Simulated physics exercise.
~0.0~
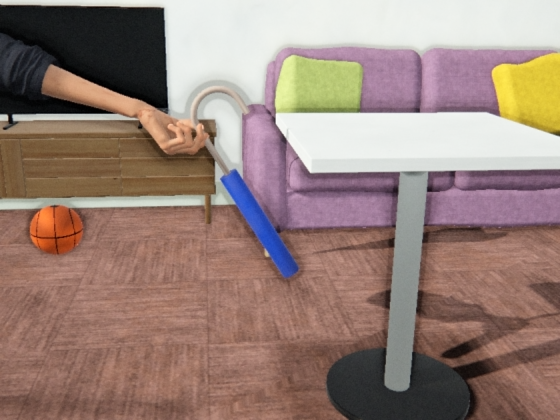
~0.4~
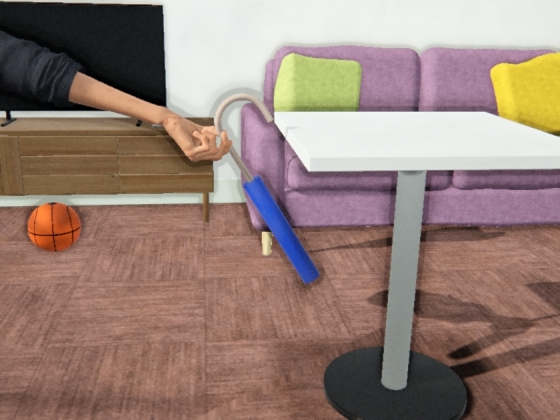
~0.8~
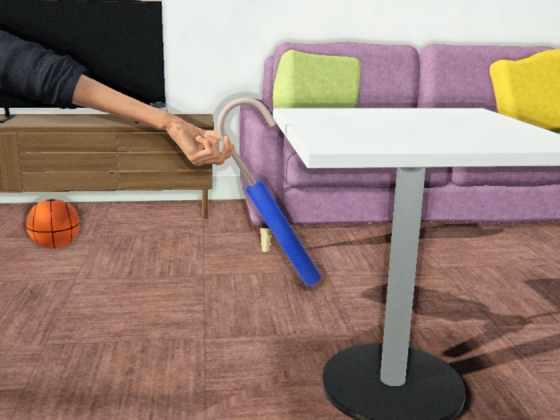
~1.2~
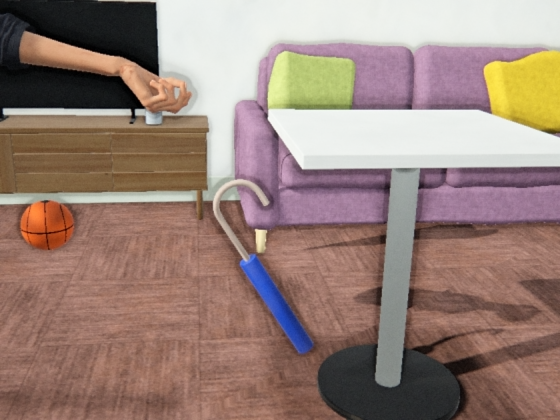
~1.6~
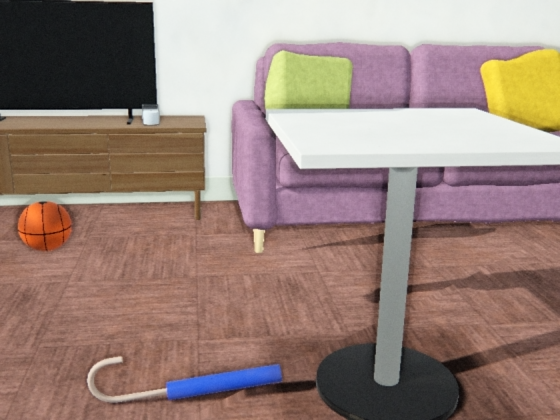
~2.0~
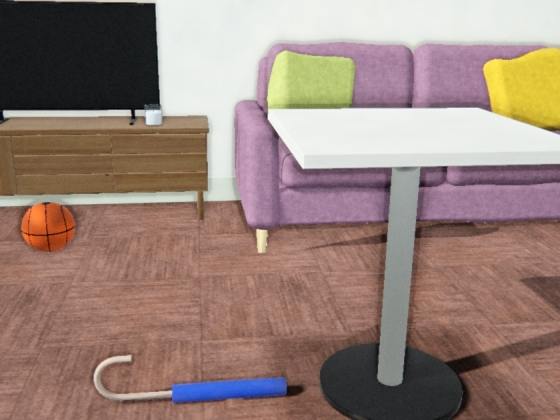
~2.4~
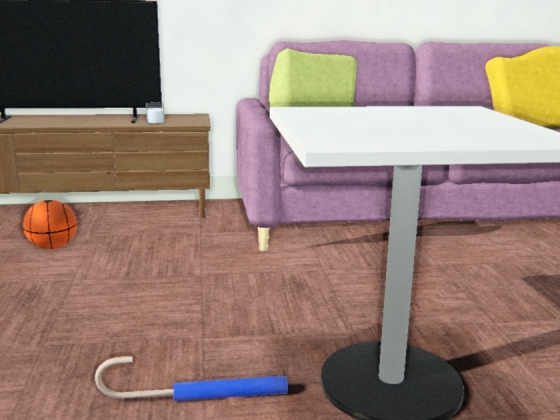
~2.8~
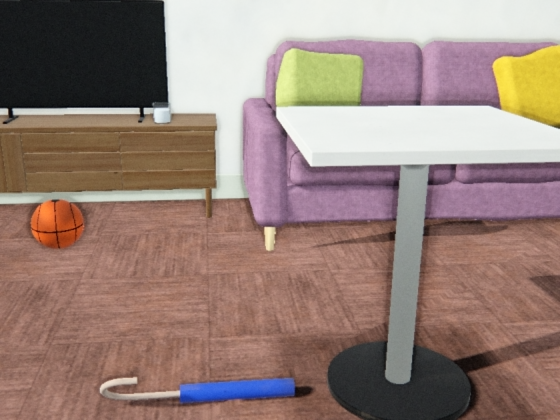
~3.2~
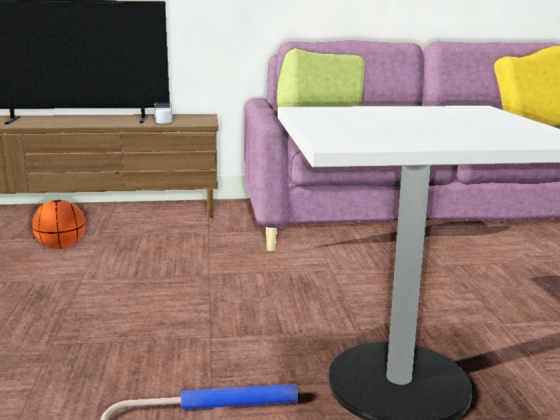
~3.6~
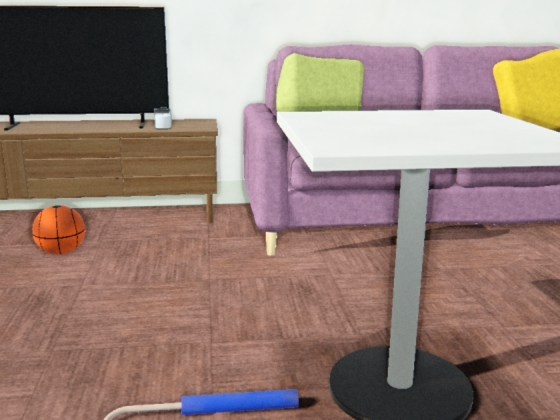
A blue umbrella with a curved handle is held by a hand against the edge of a white table, and when the hand lets go and draws back, it drops, tips over and ends up lying on the floor left of the table's base.
